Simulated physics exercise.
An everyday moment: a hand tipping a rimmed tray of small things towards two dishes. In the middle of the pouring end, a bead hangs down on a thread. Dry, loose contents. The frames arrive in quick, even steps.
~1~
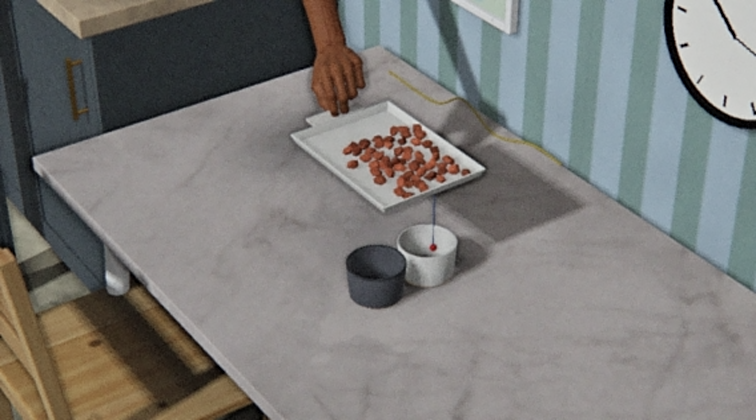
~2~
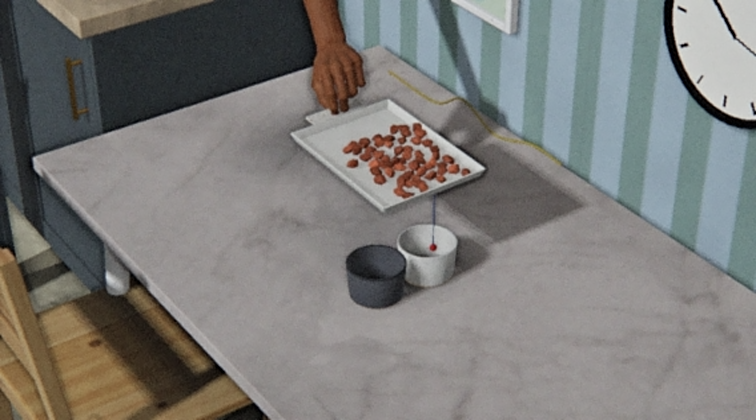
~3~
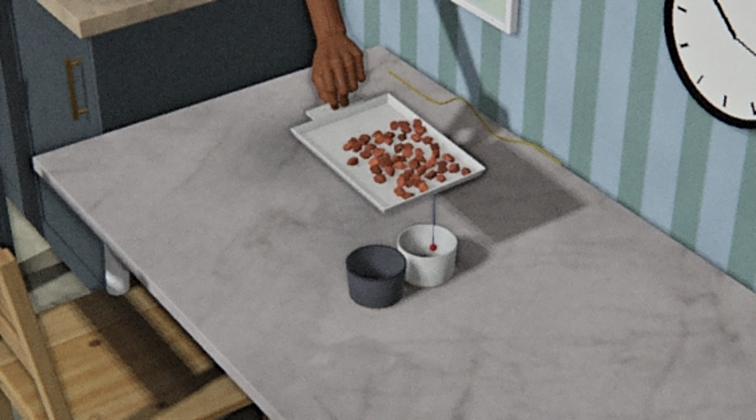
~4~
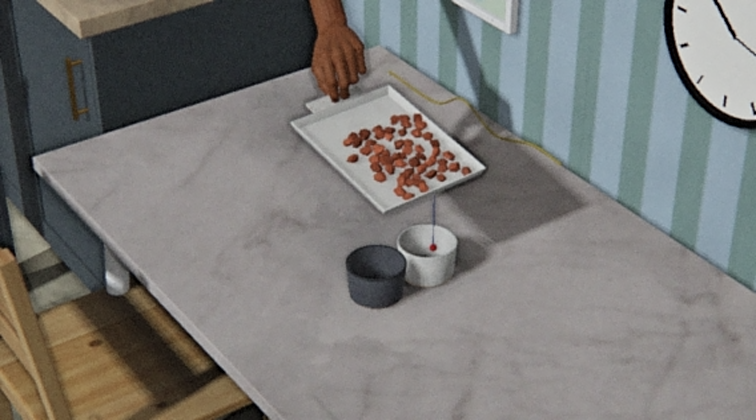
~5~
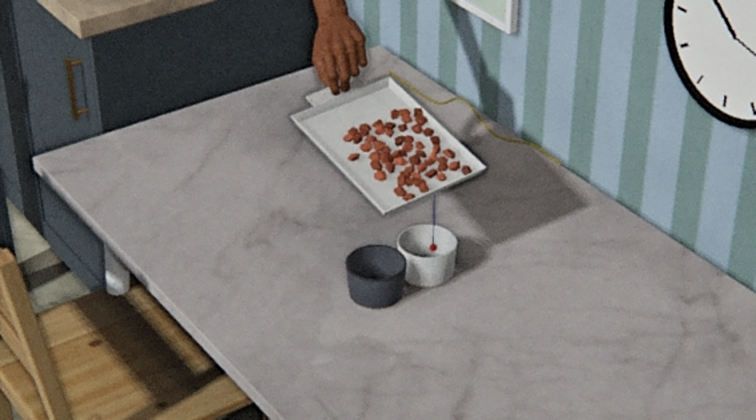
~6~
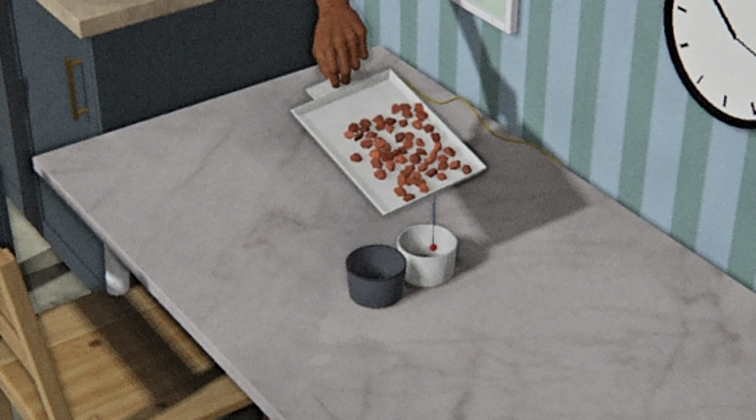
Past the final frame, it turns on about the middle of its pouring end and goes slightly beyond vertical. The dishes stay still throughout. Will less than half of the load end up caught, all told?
Yes, only the minority of it is caught.
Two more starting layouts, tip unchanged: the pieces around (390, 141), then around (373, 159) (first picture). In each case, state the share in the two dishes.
Close to 0 %, followed by close to 0 %.
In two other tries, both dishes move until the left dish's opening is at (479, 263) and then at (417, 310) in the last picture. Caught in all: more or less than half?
Result, first setup: A minority share; second setup: A minority share.
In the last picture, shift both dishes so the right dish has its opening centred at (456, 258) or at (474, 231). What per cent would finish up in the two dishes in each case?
You'd get near 80 per cent and afterwards near 0 per cent.
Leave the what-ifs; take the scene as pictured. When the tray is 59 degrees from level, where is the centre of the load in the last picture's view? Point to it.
Centre estimate: (413, 176).
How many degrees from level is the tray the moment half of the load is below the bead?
Roughly 80 degrees of tilt.
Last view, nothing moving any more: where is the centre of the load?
Last view, centre at rest - approx. (405, 324).
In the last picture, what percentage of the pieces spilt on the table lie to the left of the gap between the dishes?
Around 40 per cent, give or take.
Soon after the last picture, tray tipped steeply; nearly all on the tray; a stray few in the air.
A little later, tray tipped right over; nearly all outside both; a small part in the air.
Later still, tray tipped past a quarter turn; all outside both.
At rest, tray tipped past a quarter turn; none in the left dish; none in the right dish; all outside both.
